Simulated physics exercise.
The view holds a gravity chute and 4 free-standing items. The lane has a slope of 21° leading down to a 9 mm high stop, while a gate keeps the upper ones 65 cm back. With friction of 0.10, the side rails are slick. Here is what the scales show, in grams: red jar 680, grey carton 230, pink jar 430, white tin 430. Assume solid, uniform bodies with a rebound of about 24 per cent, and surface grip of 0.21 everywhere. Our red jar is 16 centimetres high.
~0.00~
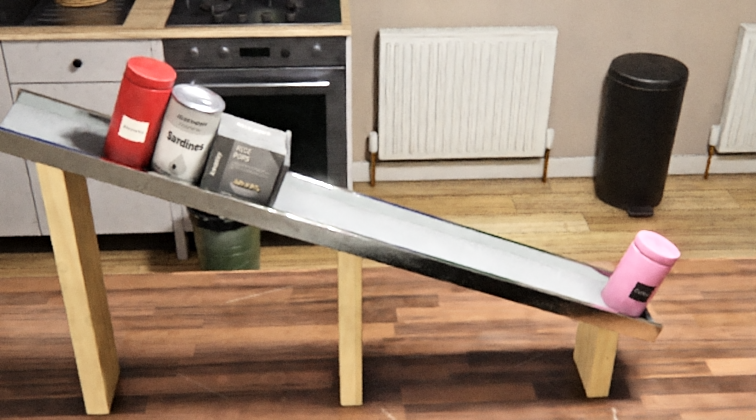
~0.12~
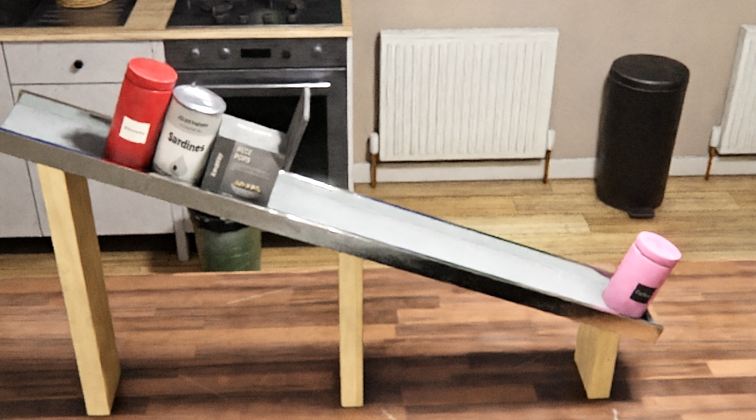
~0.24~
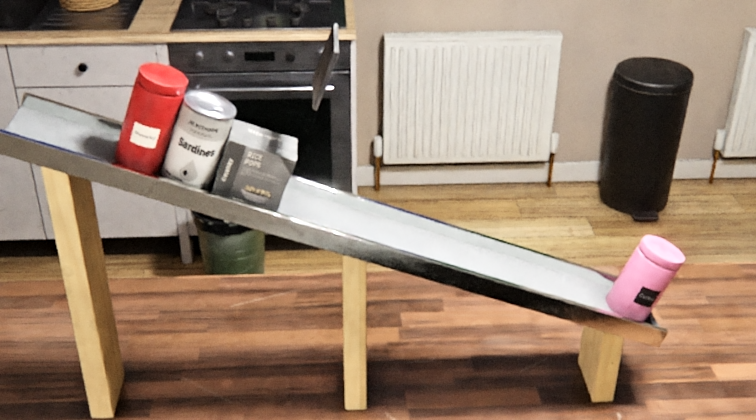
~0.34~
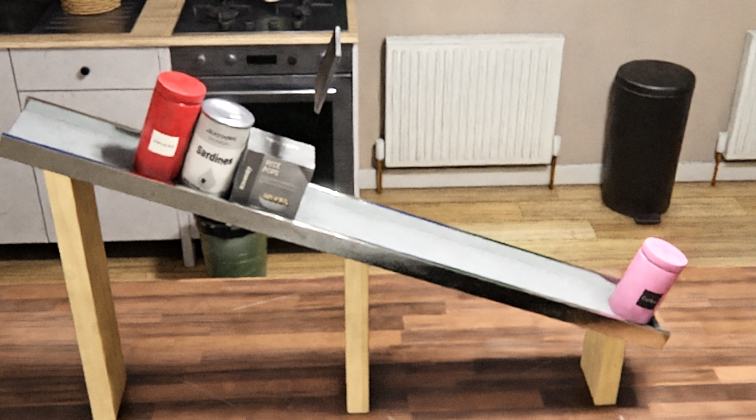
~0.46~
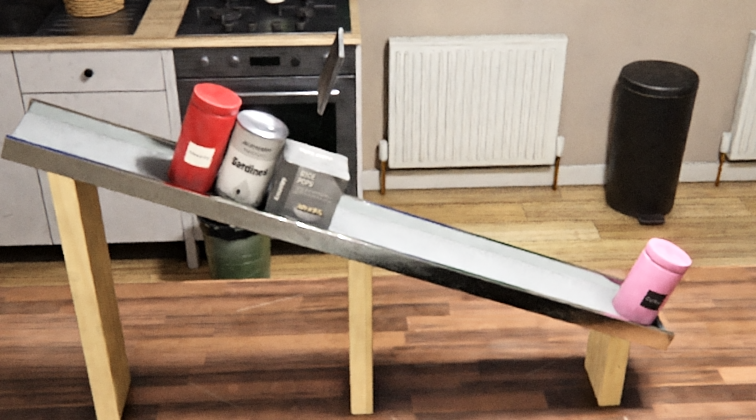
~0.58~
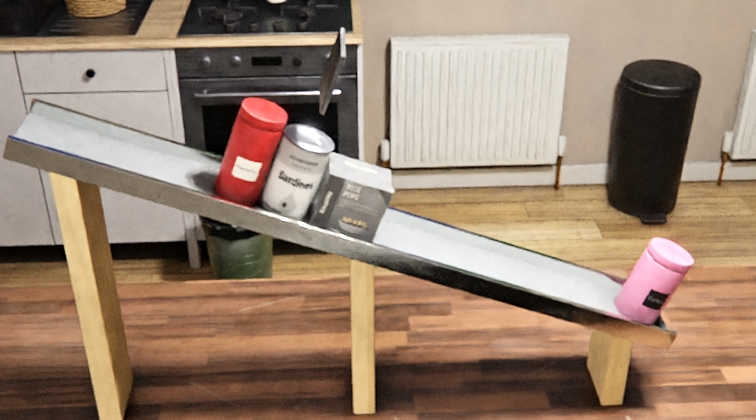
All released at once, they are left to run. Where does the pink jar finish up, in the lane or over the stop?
The pink jar finishes up over the stop.
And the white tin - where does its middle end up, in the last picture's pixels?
It comes to rest somewhere around (576, 270).
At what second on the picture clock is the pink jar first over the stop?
1.2 s or so.
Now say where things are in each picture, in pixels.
The first frame shows gate shut; pink jar (639, 275); red jar (139, 113).
The second frame shows white tin (188, 136); red jar (140, 114).
The third frame shows leader 72 cm from the stop; grey carton (255, 167); white tin (198, 141).
The fourth frame shows leader 70 cm from the stop; grey carton (272, 175); red jar (169, 127).
The fifth frame shows leader 64 cm from the stop; grey carton (306, 185); white tin (251, 160).
The sixth frame shows leader 57 cm from the stop; pink jar (653, 282); grey carton (351, 198).
By 0.78 s, leader 39 cm from the stop; pink jar near (653, 282).
By 0.98 s, leader 15 cm from the stop; pink jar near (653, 282).
By 1.08 s, leader 8 cm from the stop; pink jar rocked 13° off its seat near (661, 281); red jar rocked 19° off its seat; white tin rocked 18° off its seat.
By 1.38 s, pink jar now over the stop; red jar on its side; white tin on its side.
When it is over (2.2 s), over the stop, pink jar; lying over in the lane, red jar and white tin; the last one in the lane.
